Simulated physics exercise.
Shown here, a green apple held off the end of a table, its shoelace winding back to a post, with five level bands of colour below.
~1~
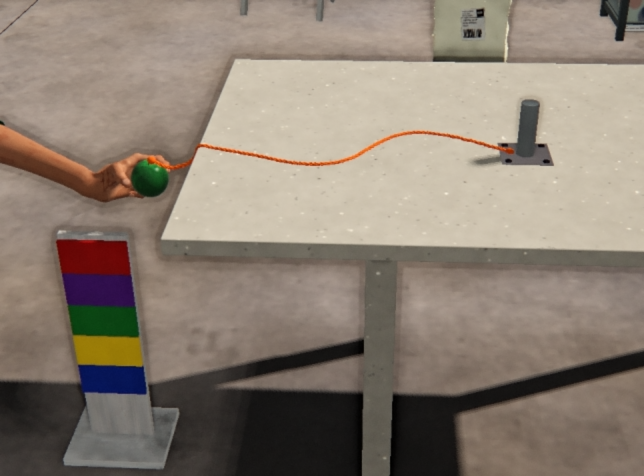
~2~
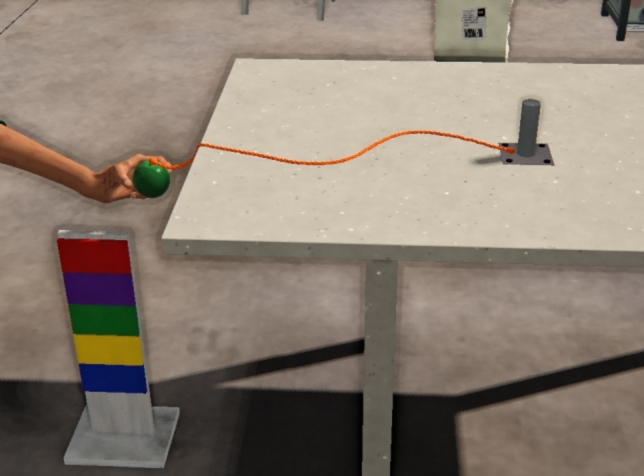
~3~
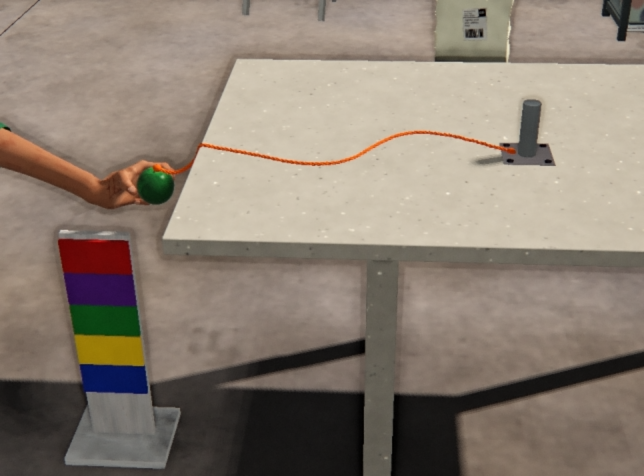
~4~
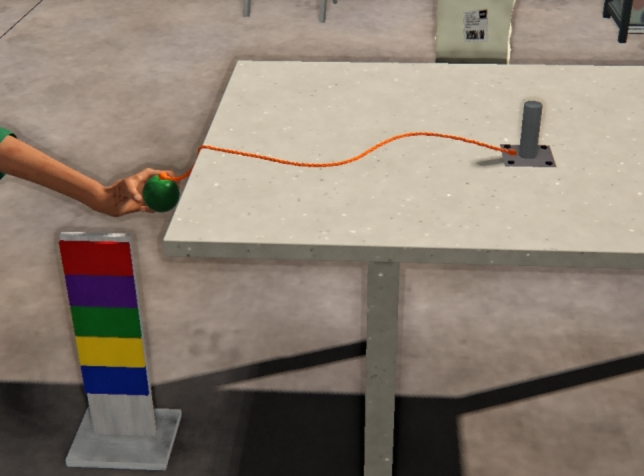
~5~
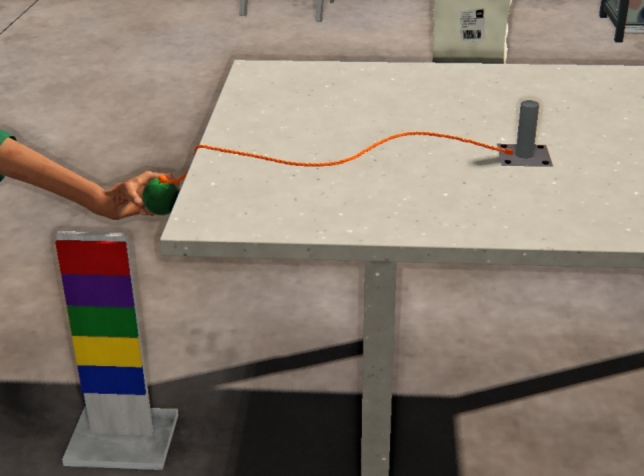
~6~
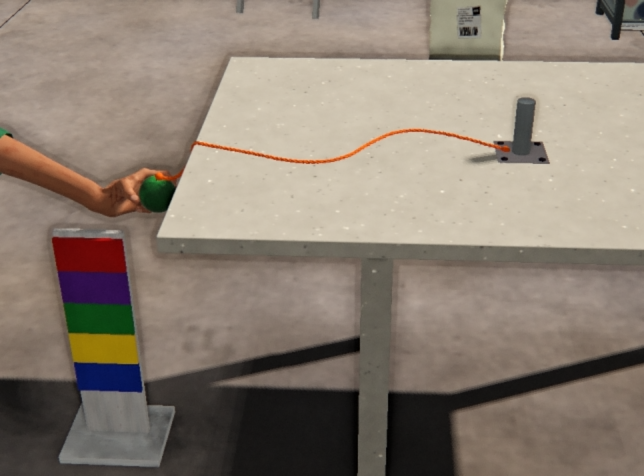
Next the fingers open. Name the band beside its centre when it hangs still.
Its centre hangs level with the red band.
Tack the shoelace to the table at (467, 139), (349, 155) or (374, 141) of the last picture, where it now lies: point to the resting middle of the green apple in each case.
In that order: (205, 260), (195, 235) and (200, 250).
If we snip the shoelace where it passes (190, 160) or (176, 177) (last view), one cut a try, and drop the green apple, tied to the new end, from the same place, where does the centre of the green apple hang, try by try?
Near (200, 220) and (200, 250).
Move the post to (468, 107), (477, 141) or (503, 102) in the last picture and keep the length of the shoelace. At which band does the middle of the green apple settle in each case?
Try by try: Purple; purple; red.
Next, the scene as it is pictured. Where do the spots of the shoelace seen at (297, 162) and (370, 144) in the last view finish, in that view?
They go to (254, 144) and to (343, 146).
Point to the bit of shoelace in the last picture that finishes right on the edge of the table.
The one at (240, 151).
Soon after, apple near (214, 266); level with red.
After that, apple near (191, 259); level with red.
In the end, apple near (206, 263); level with red. Its middle rests at the red band.
